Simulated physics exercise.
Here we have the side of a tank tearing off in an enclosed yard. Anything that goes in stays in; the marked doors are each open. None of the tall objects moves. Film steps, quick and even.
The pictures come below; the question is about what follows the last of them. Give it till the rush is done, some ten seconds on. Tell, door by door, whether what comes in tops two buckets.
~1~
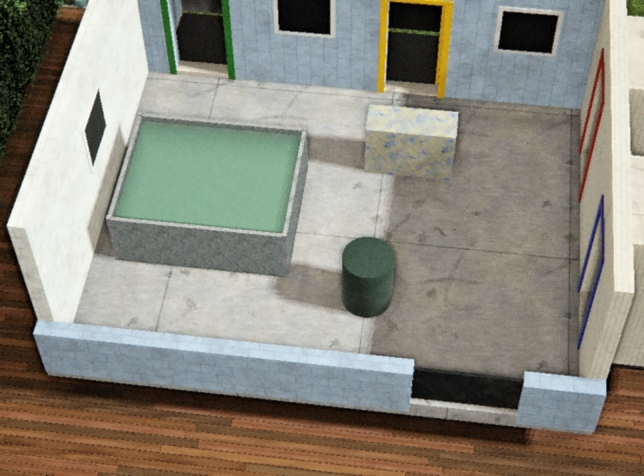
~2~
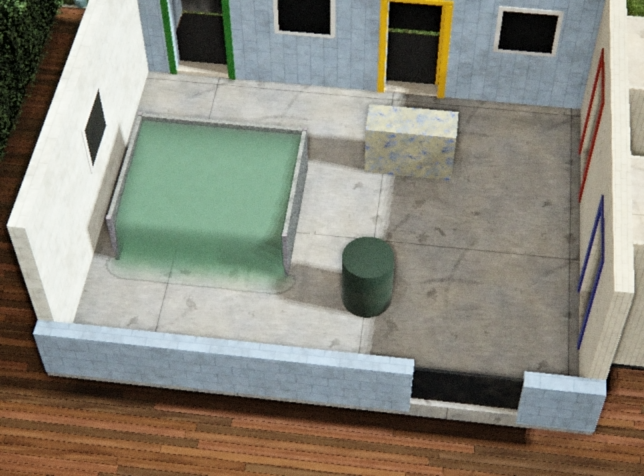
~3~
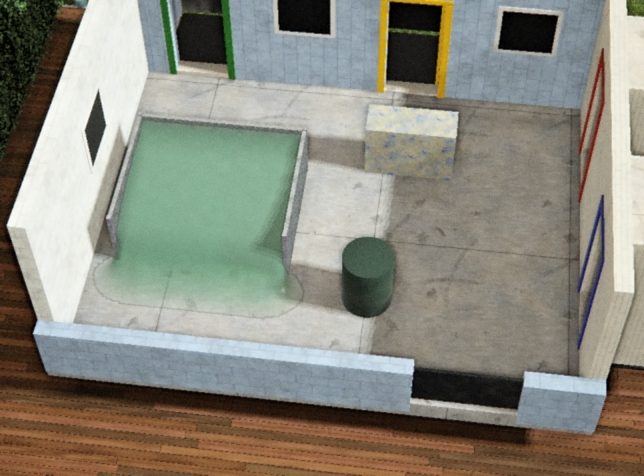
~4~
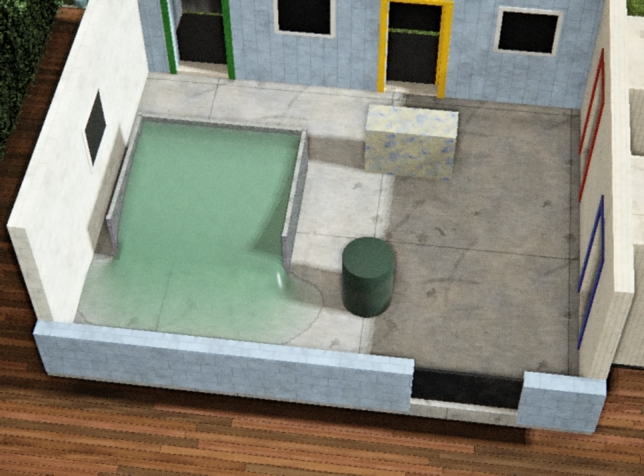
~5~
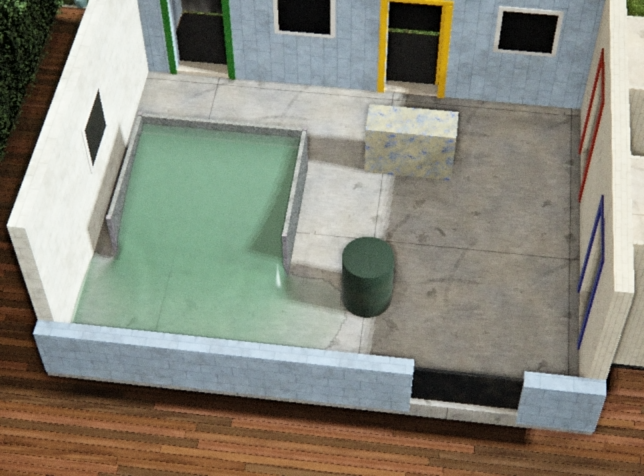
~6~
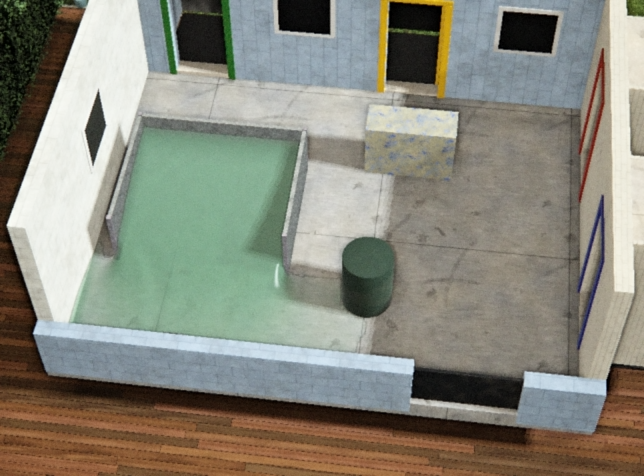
In turn, the yellow door tops two buckets; the green door tops two buckets; the blue door tops two buckets; the red door keeps to two buckets or fewer.
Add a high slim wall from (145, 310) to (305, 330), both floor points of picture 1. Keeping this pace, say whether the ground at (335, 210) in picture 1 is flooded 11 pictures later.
Looks like that place is swamped.
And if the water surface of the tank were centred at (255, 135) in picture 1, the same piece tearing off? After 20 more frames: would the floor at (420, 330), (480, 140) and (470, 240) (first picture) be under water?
Log: Flood; no flood; flood.
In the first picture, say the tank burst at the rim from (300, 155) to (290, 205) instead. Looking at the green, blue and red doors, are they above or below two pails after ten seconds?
In that case the green door stays within limits, the blue door overshoots and the red door overshoots.
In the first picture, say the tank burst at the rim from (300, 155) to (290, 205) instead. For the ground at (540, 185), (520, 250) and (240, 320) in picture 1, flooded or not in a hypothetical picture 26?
Result, in sequence: Sodden, sodden, spared by the spill.
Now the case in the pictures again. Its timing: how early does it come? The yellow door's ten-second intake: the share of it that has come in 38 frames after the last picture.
I make it 10 per cent.
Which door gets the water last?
Answer - the yellow one.
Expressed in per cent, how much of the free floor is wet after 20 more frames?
Around 60 in a hundred.
A moment on, water covers 25 % of the floor; the yellow door not reached, the green door not reached, the blue door not reached, the red door not reached.
Next, water covers 35 % of the floor; the yellow door not reached, the green door not reached, the blue door not reached, the red door not reached.
Then, water covers 60 % of the floor; the yellow door not reached, the green door under two buckets in, the blue door far over two buckets in, the red door wet at the sill, nothing in.
Later, water covers 95 % of the floor; the yellow door under two buckets in, the green door over two buckets in, the blue door far over two buckets in, the red door wet at the sill, nothing in.
In the end, water covers 100 % of the floor; the yellow door far over two buckets in, the green door over two buckets in, the blue door far over two buckets in, the red door wet at the sill, nothing in.
